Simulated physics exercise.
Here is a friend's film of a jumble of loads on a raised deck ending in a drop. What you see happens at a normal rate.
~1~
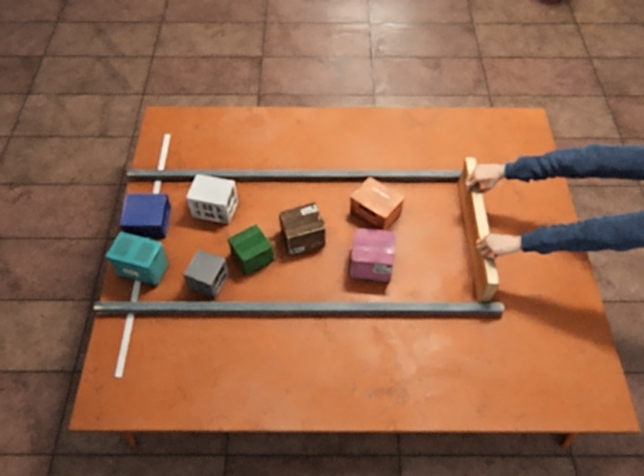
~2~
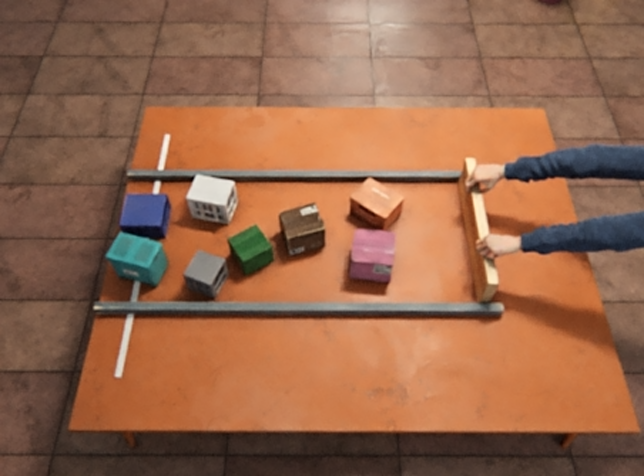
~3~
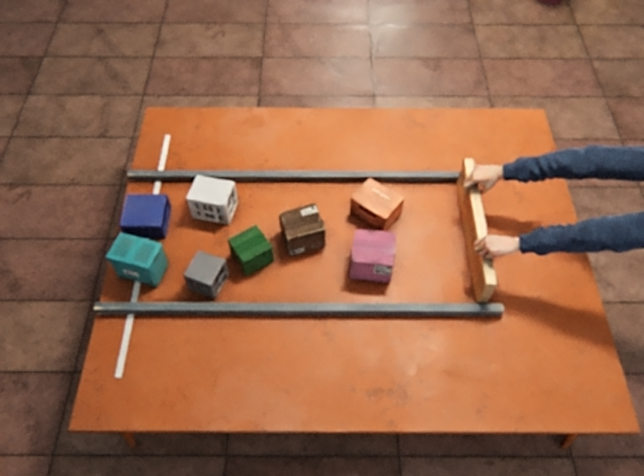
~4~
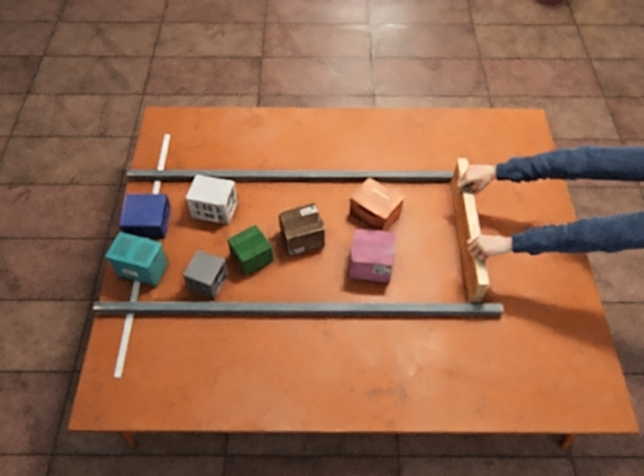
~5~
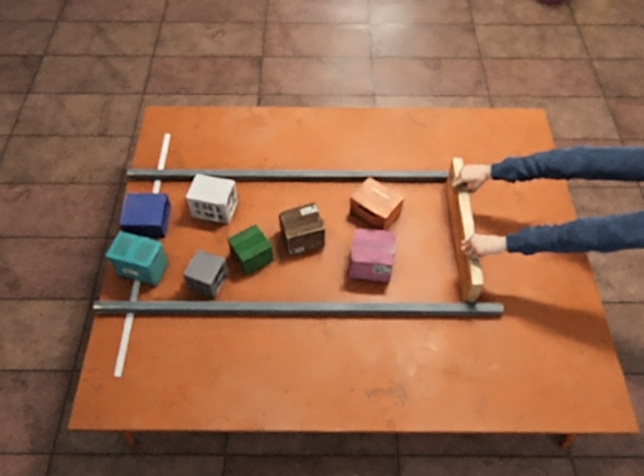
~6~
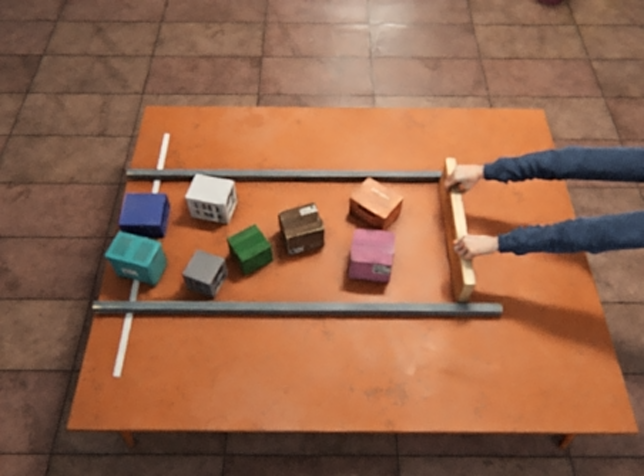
On an orange tabletop, two hands slide a wooden plank slightly left between two rails toward scattered coloured boxes that stay still.
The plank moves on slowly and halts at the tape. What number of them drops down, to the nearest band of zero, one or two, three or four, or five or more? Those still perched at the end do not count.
The edge claims more than four.
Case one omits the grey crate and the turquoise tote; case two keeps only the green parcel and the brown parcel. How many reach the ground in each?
Fallen: 3 in the first try, 4 in the other.
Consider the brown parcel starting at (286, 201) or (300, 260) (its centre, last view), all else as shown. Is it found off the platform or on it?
Well, it tips off the first time and tips off the second time.
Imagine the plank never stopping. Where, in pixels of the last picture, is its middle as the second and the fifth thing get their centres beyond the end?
At (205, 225) for the second, at (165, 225) for the fifth.
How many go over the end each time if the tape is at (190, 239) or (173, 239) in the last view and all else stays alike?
That would be 2, then 2.
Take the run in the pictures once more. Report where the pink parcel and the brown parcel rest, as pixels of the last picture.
In the last picture the pink parcel sits around (114, 263) and the brown parcel around (118, 223).
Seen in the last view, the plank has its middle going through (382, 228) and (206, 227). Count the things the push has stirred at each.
Tally at point one: 2; at point two: 8.
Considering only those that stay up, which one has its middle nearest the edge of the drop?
Nearest at the end: The brown parcel.
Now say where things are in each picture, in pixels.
The first frame shows blue crate (146, 216); turquoise tote (139, 260); white crate (213, 199); plank (477, 228); tape (146, 239).
The second frame shows turquoise tote (139, 260); pink parcel (372, 255).
The third frame shows white crate (213, 200); grey crate (207, 275).
The fourth frame shows blue crate (146, 216); brown parcel (302, 229).
The fifth frame shows turquoise tote (139, 260); orange box (376, 206).
The sixth frame shows blue crate (145, 215); turquoise tote (138, 260); white crate (212, 199); plank (455, 229); tape (145, 238).
A little later, none off yet; blue crate at rest near (145, 215); turquoise tote at rest near (138, 260); white crate at rest near (212, 199).
Next, none off yet; blue crate at rest near (145, 215); turquoise tote at rest near (138, 260); white crate shifted a little near (198, 200).
When it is over, the number that fall off is five or more; down, green parcel, grey crate, white crate, turquoise tote and blue crate.
